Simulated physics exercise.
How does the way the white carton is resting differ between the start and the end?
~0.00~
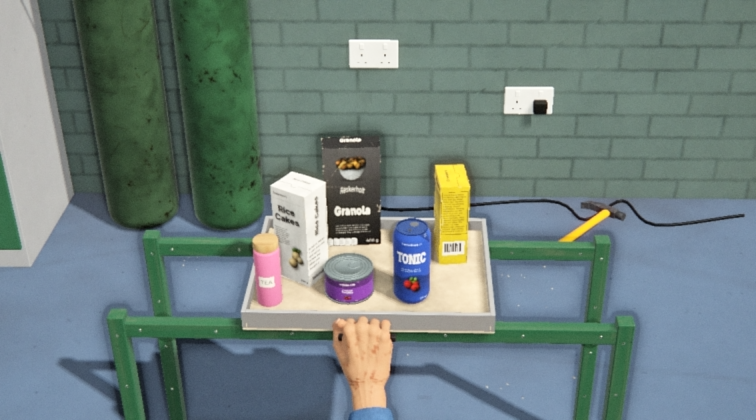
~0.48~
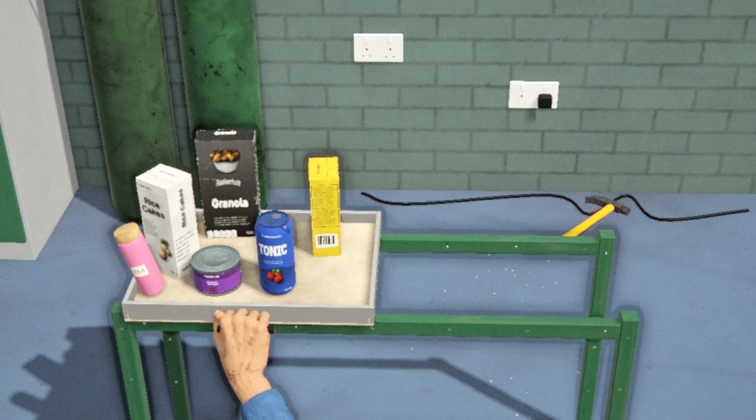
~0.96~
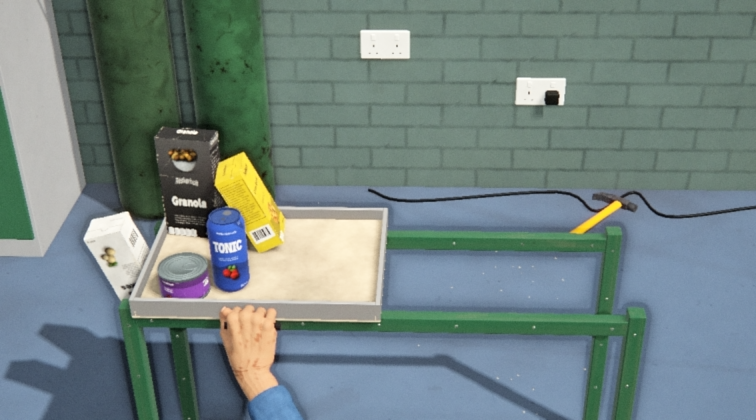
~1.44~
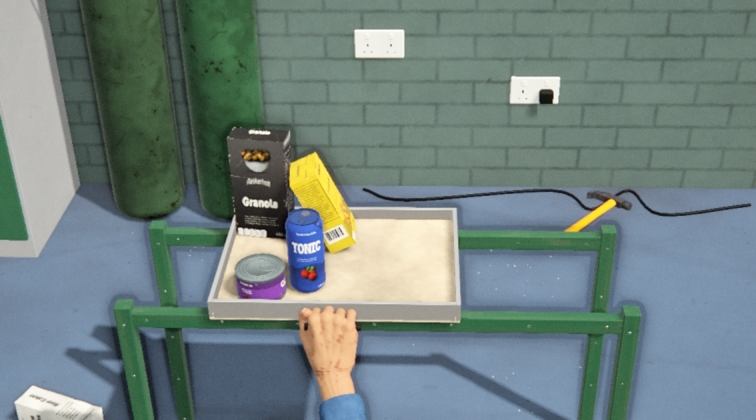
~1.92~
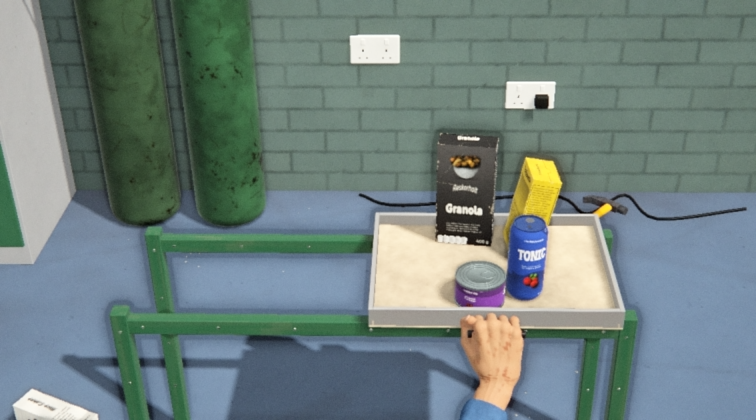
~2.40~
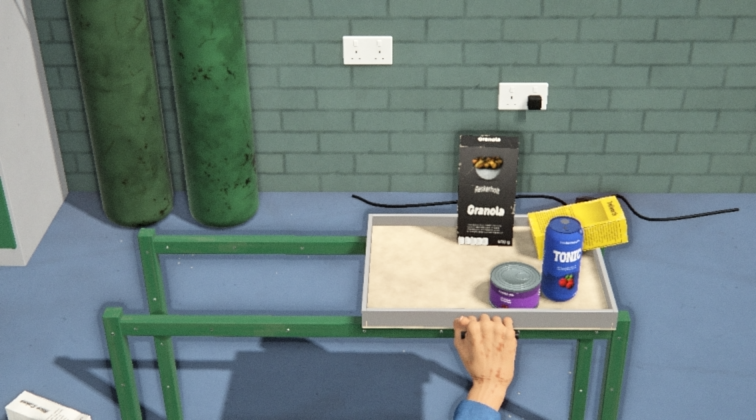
At the start the white carton stands upright on the tray. By the end it is lying on its side, off the tray at the lower left.
A hand at the front edge of a shallow grey tray slides it left along a green metal frame, seen from the front and slightly above, with two green cylinders and a green brick wall behind. The tray carries a black granola packet, a white carton, a yellow carton, a blue can, a purple tub and a pink shaker. At the left end the shaker leans and disappears from view, and the white carton tips off upside down. The hand then moves the tray to the right end. The yellow carton, already leaning, finishes on its side at the tray's right, while the packet, can and tub stay standing and the white carton lies at lower left.
